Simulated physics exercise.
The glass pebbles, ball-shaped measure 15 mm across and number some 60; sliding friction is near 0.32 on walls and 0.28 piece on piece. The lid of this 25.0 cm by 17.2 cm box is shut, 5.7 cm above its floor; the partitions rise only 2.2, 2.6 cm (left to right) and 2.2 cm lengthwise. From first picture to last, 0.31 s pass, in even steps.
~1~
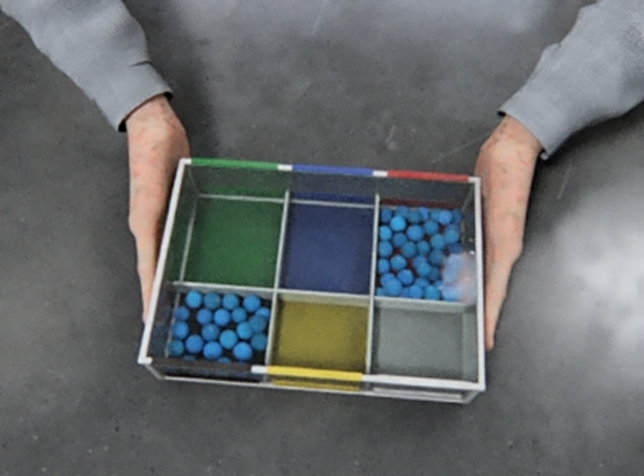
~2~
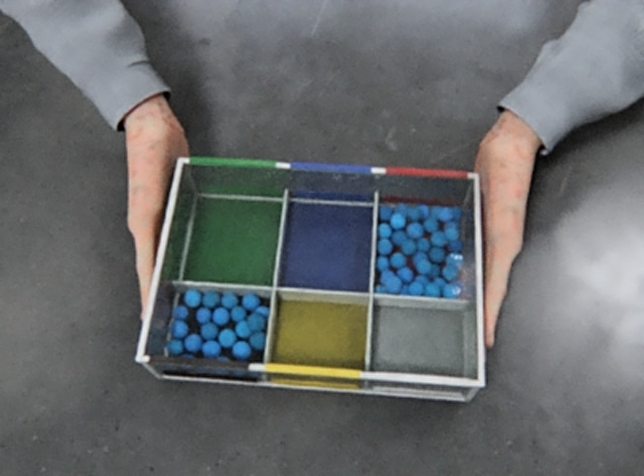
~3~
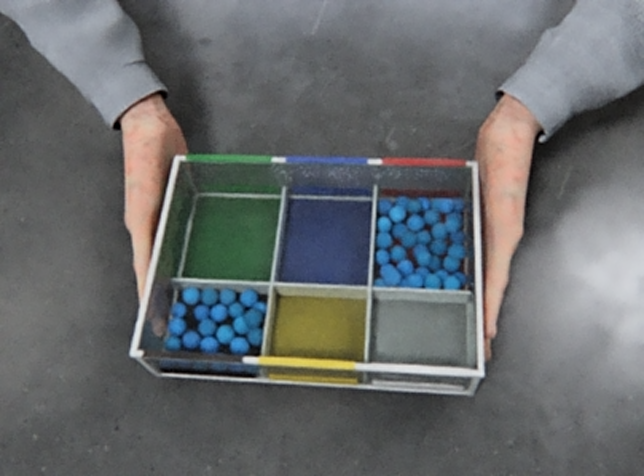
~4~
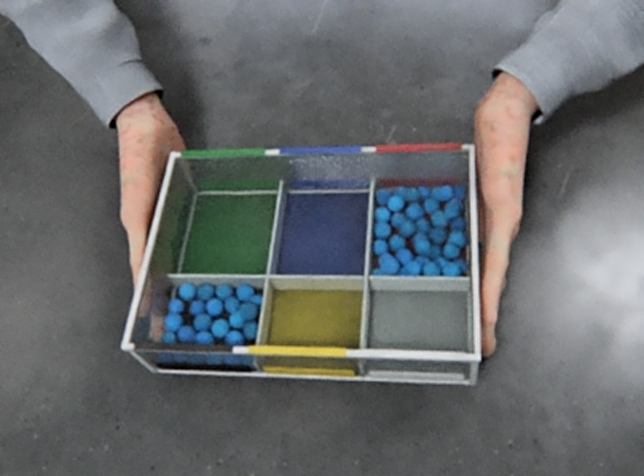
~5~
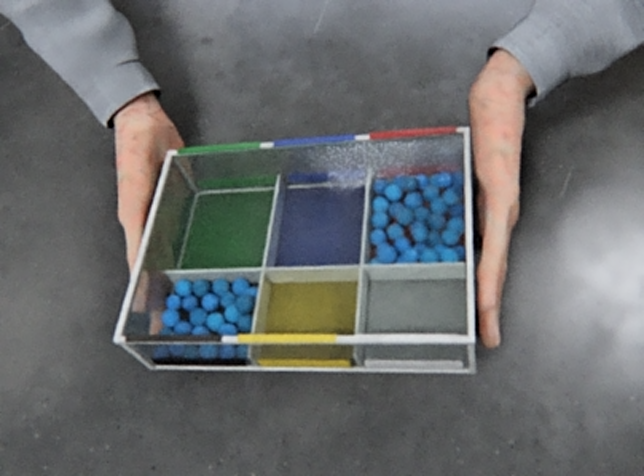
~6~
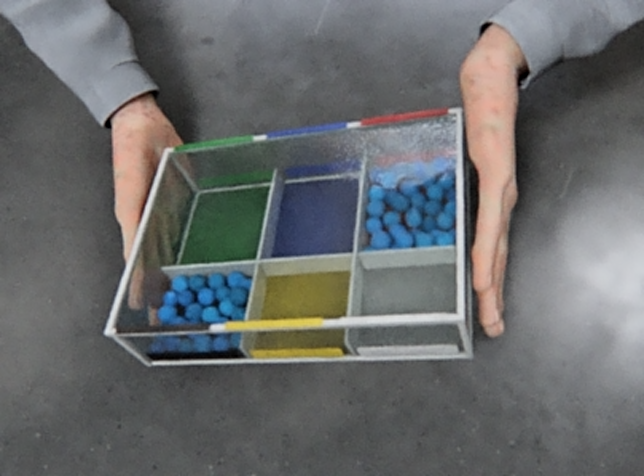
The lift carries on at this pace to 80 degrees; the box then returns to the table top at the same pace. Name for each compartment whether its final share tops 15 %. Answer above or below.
Red compartment: Above; blue compartment: Below; green compartment: Above; yellow compartment: Below; white compartment: Below; black compartment: Above.
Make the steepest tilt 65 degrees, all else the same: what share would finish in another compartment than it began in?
Some 5 per cent.
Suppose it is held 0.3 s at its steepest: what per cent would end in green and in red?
Green 40, red 30.
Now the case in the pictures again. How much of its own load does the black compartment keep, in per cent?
Roughly 80 per cent.
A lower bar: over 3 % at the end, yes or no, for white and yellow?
White no, yellow no.
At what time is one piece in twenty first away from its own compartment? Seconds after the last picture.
At about 0.85 s.
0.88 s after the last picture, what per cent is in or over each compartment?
Red 55; blue 5; green 5; yellow 0; white 0; black 40.
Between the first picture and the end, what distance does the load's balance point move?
Roughly 6.5 cm.
Then, 0.88 s after the last picture, tilt 79 degrees; red 55 %, blue 5 %, green 5 %, black 40 %.
Then, 1.47 s after the last picture, tilt 34 degrees; red 25 %, blue 10 %, green 35 %, black 30 %.
Then, 2.11 s after the last picture, tilt 0 degrees; red 25 %, blue 10 %, green 35 %, black 30 %.
In the end, red 25 %, blue 10 %, green 35 %, yellow 0 %, white 0 %, black 30 %.
